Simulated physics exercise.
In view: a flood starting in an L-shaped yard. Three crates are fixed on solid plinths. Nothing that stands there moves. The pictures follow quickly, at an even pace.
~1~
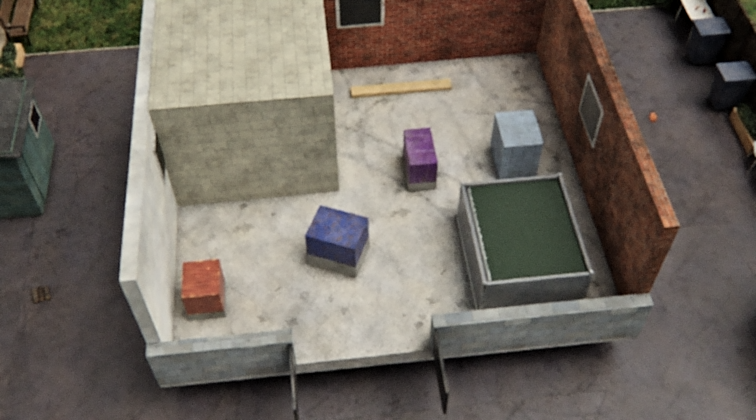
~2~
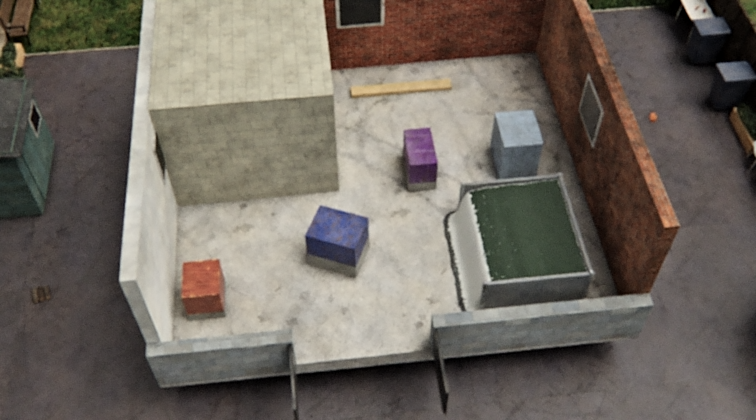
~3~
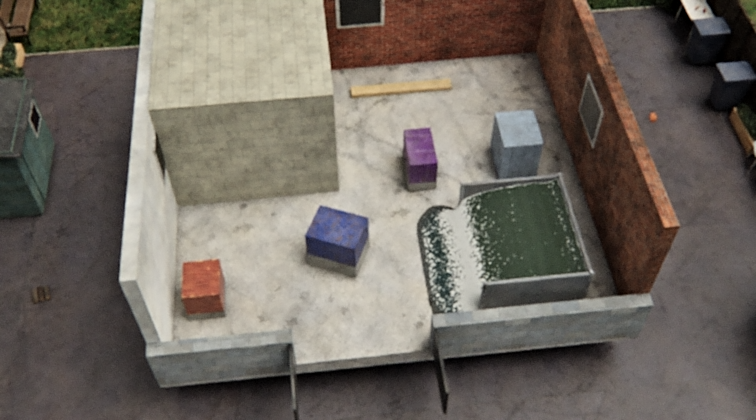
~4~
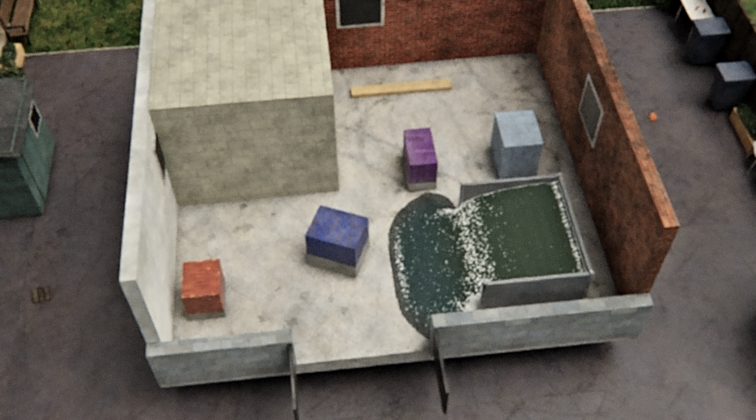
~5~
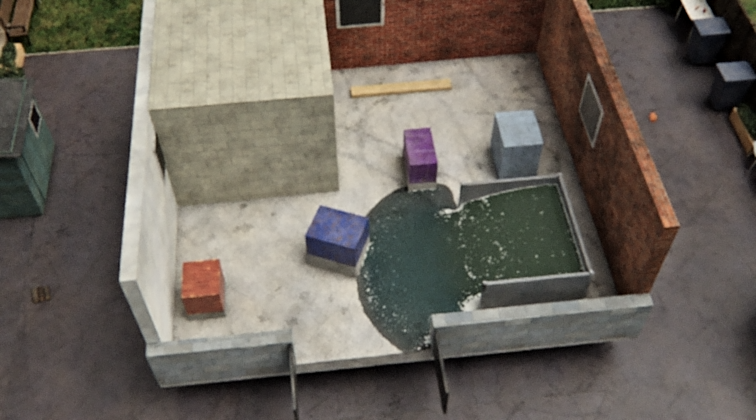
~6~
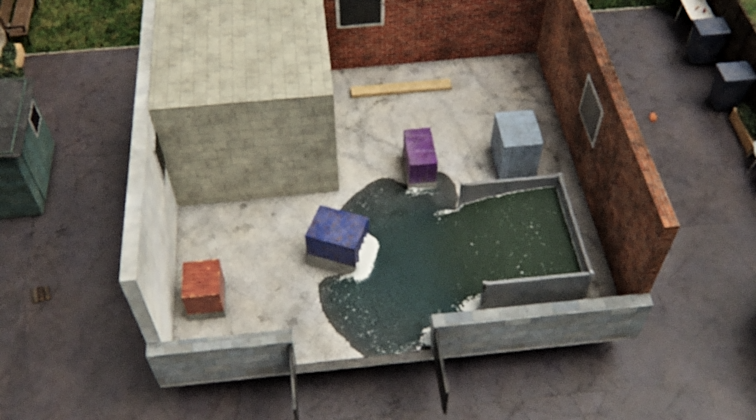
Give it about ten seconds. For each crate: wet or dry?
One by one: The blue crate is soaked; the red crate is soaked; the purple crate keeps dry.
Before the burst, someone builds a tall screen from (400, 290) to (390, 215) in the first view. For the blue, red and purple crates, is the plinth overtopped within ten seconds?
Then: Blue is safe; red is safe; purple is topped.
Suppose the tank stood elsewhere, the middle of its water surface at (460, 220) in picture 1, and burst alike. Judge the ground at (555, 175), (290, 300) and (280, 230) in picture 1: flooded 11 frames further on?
In turn: Not flooded, awash, awash.
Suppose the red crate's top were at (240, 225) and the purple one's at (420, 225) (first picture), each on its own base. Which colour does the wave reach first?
That is the purple one.
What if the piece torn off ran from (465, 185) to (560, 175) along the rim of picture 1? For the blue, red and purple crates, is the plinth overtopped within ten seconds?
One by one: The blue crate is safe; the red crate stays dry; the purple crate ends up wet.
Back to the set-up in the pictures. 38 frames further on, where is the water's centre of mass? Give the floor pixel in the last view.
At about (336, 239).
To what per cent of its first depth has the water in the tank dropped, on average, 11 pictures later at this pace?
Some 22 per cent.
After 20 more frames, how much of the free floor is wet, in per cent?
Some 60 per cent.
A moment on, water covers 40 % of the floor; the blue crate water round its plinth, the red crate water round its plinth, the purple crate water round its plinth.
Next, water covers 50 % of the floor; the blue crate water round its plinth, the red crate water round its plinth, the purple crate water round its plinth.
Then, water covers 60 % of the floor; the blue crate water round its plinth, the red crate water round its plinth, the purple crate water round its plinth.
Later, water covers 75 % of the floor; the blue crate water round its plinth, the red crate water round its plinth, the purple crate water round its plinth.
In the end, water covers 95 % of the floor; the blue crate was topped, the red crate was topped, the purple crate stayed above the water.
